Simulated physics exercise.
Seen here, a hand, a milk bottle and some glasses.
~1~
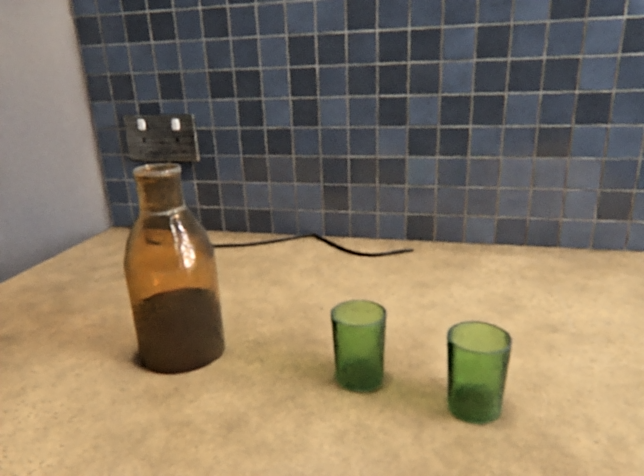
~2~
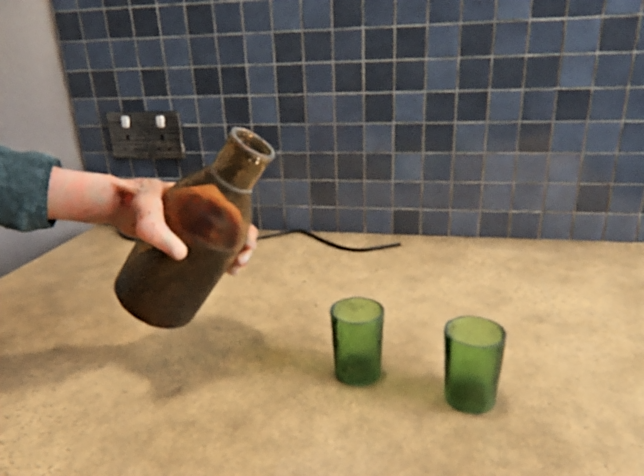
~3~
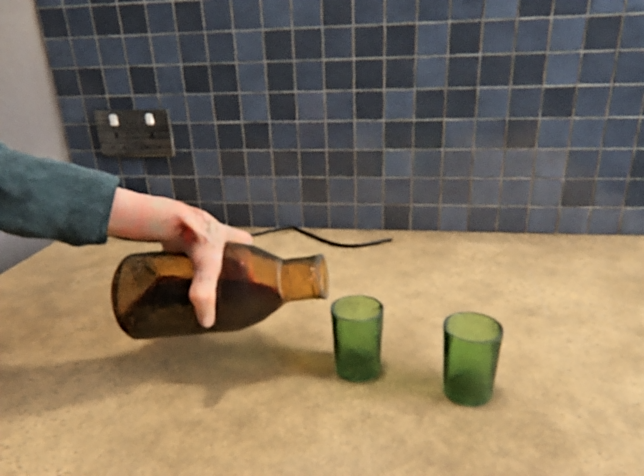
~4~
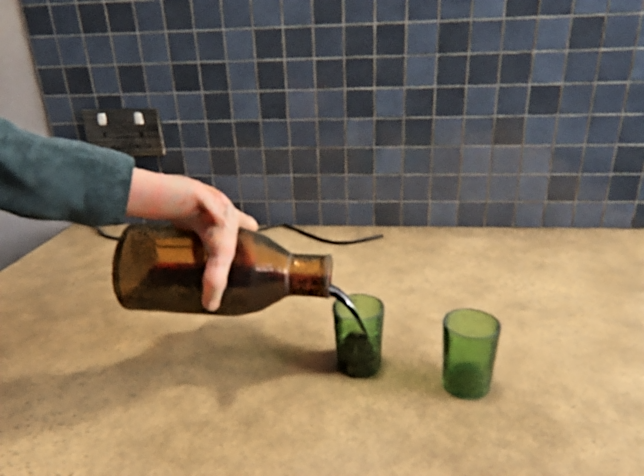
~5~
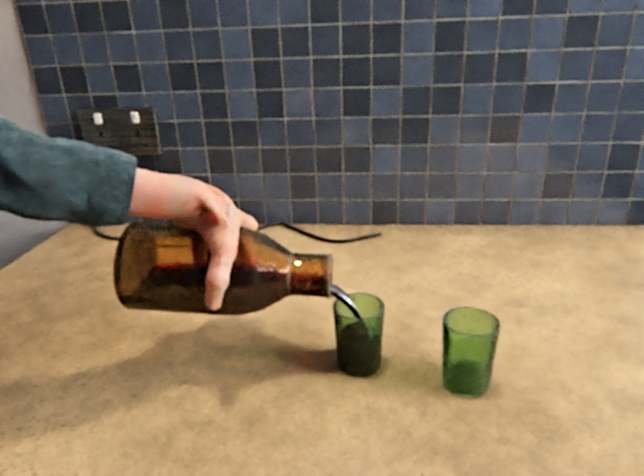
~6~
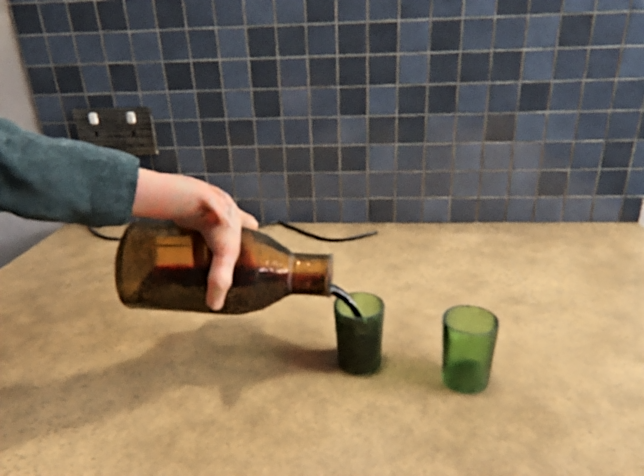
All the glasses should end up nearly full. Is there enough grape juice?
The grape juice goes round.
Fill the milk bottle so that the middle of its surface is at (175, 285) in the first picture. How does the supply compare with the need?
Verdict: Enough.
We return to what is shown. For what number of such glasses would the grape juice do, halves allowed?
About 3.0.
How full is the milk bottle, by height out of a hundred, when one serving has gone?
Close to 20 %.
A moment on, the first is about three quarters full.
Further on, the first is done and the milk bottle has about two thirds of its load.
When it is over, both are full and about a third of the grape juice is over.
